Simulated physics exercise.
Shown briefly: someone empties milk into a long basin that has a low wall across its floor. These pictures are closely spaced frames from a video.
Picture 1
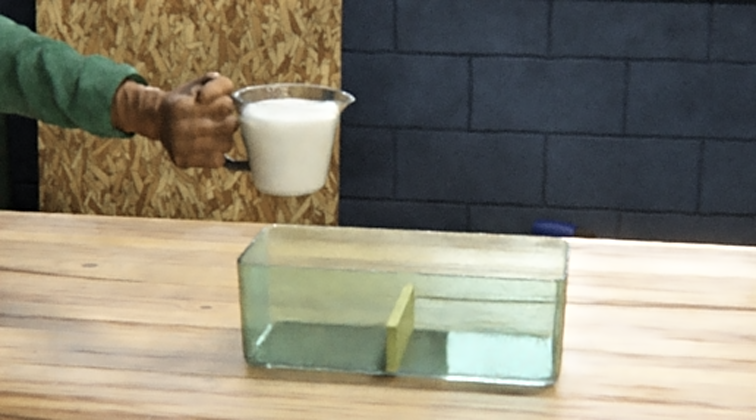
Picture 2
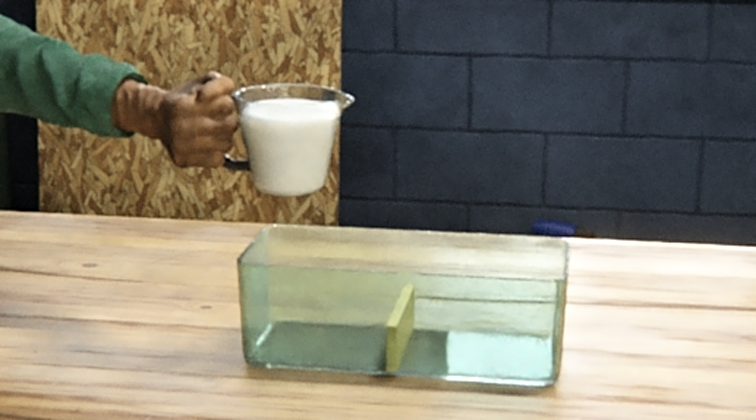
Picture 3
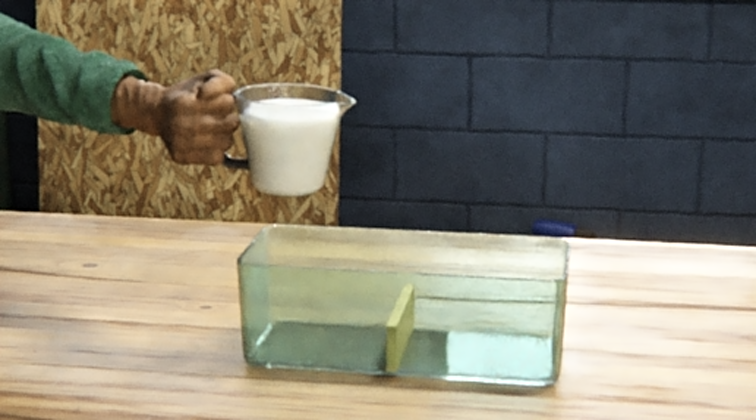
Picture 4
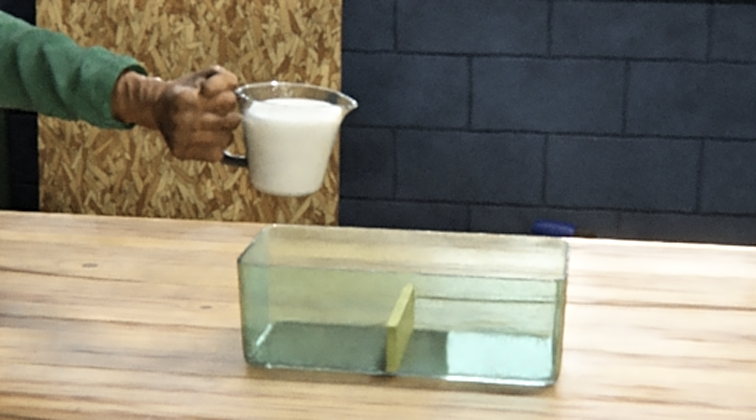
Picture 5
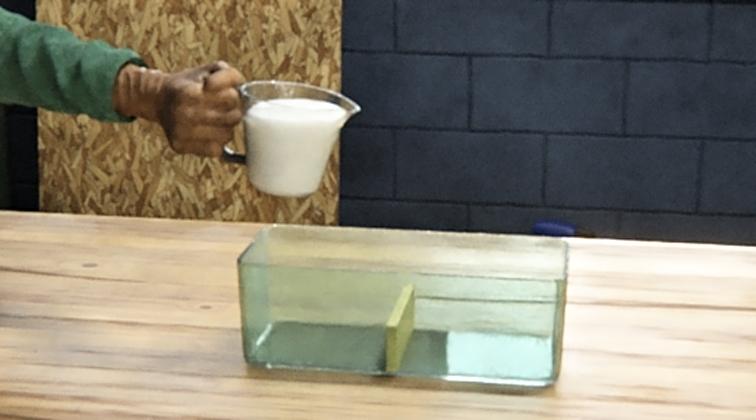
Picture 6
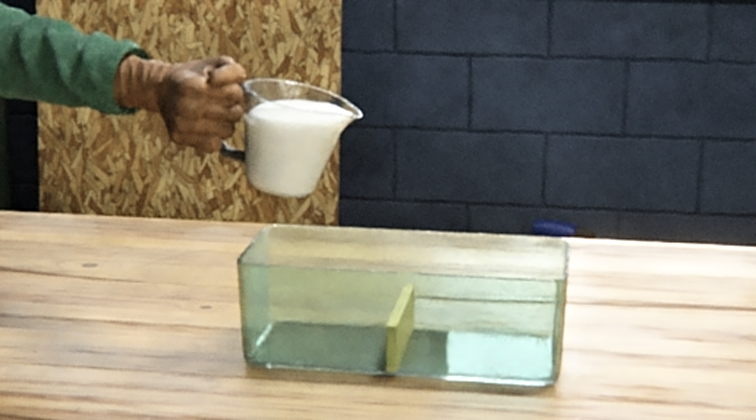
Hand in a green sleeve holding a clear jug of milk above a long glass basin with a low divider, slowly tilting it rightward.
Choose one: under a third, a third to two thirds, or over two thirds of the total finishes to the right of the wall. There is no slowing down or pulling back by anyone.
A third to two thirds finishes to the right of the wall.
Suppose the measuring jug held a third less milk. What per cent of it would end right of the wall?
Estimate: Around 40 per cent.
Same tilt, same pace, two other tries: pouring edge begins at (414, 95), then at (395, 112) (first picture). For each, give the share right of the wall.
Around 100 percent first, around 95 percent second.
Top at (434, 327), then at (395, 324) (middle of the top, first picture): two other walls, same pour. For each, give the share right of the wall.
About 15 per cent on the first try, and 75 per cent on the second.
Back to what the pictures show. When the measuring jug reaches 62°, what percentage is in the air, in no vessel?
That works out near 20 percent.
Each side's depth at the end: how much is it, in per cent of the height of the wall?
The left reaches some 20 %, the right about 30 %.
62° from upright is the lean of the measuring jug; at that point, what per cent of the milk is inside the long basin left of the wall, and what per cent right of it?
About 0 % left and about 15 % right.
A moment on, the measuring jug is tipped part way and 67 per cent is still to pour, 2 is left of the wall and 13 right of it.
Next, the measuring jug is tipped on its side and 12 per cent is still to pour, 21 is left of the wall and 57 right of it.
Then the measuring jug is tipped right over and 0 per cent is still to pour, 40 is left of the wall and 60 right of it.
Later the measuring jug is tipped right over and 0 per cent is still to pour, 40 is left of the wall and 60 right of it.
At rest 40 per cent lies left of the wall, 60 right of it and 1 outside.
